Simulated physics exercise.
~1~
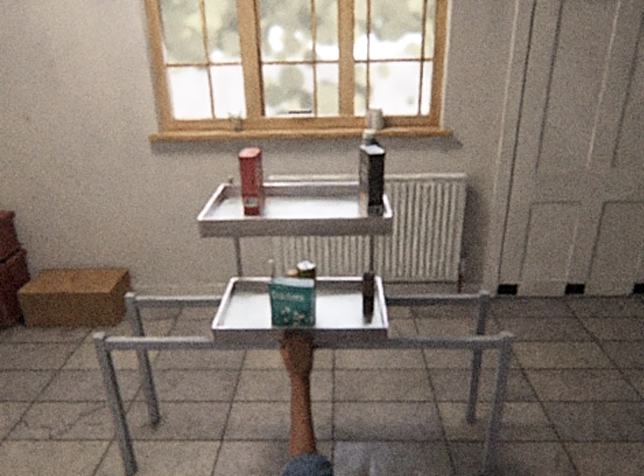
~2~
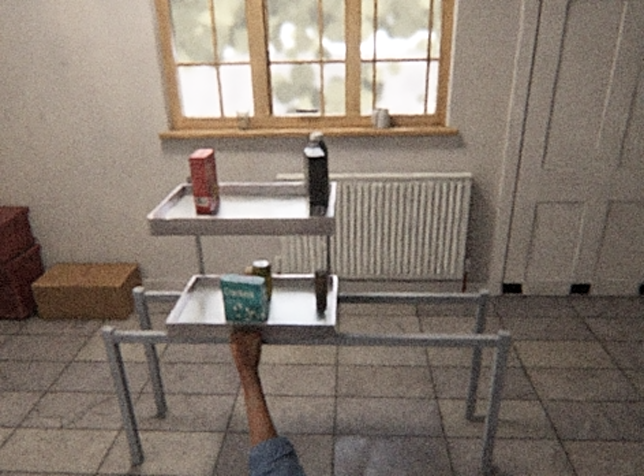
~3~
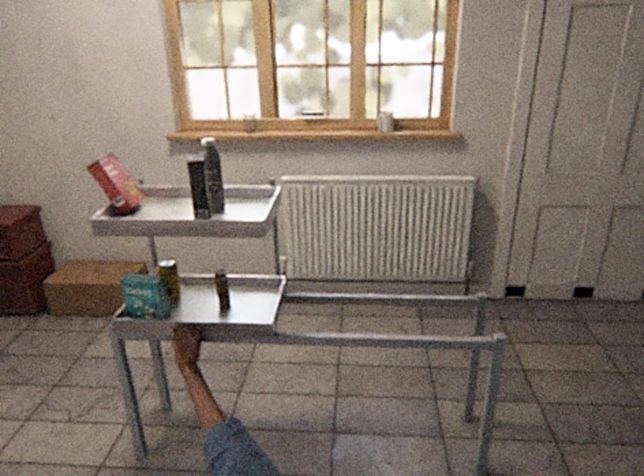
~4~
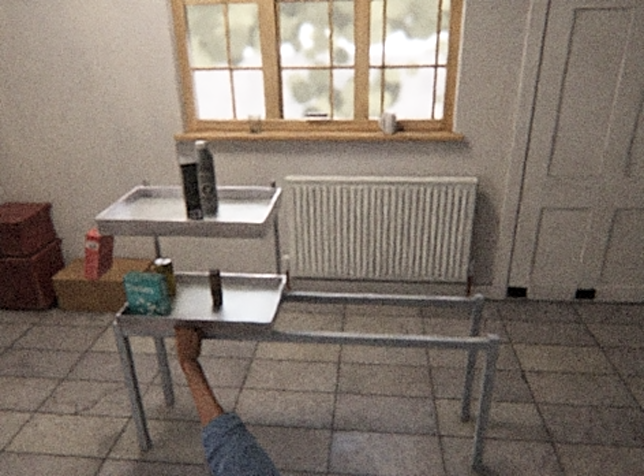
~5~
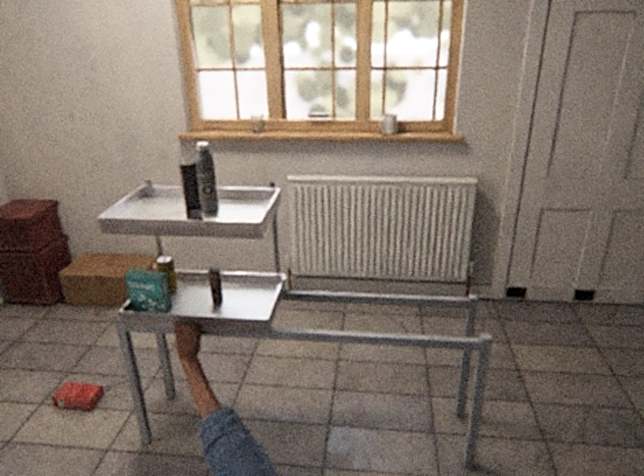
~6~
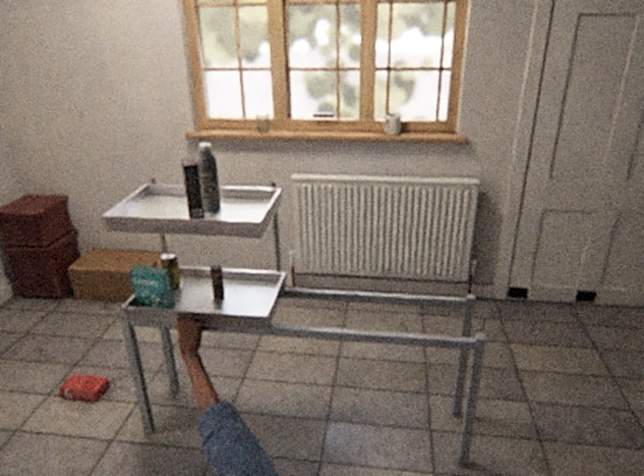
At first, a two-level metal tray stands on a long frame before a window, holding a red packet, a black packet and a grey bottle above, with a turquoise packet and small containers below. A hand gripping the lower level slides the whole tray left along the rails. As it reaches the left end and stops, the red packet tips over the edge. It falls upside down past the lower level and lands on its side on the tiled floor. The black packet, grey bottle, turquoise packet and brown shaker remain upright aboard, the hand still at the tray.
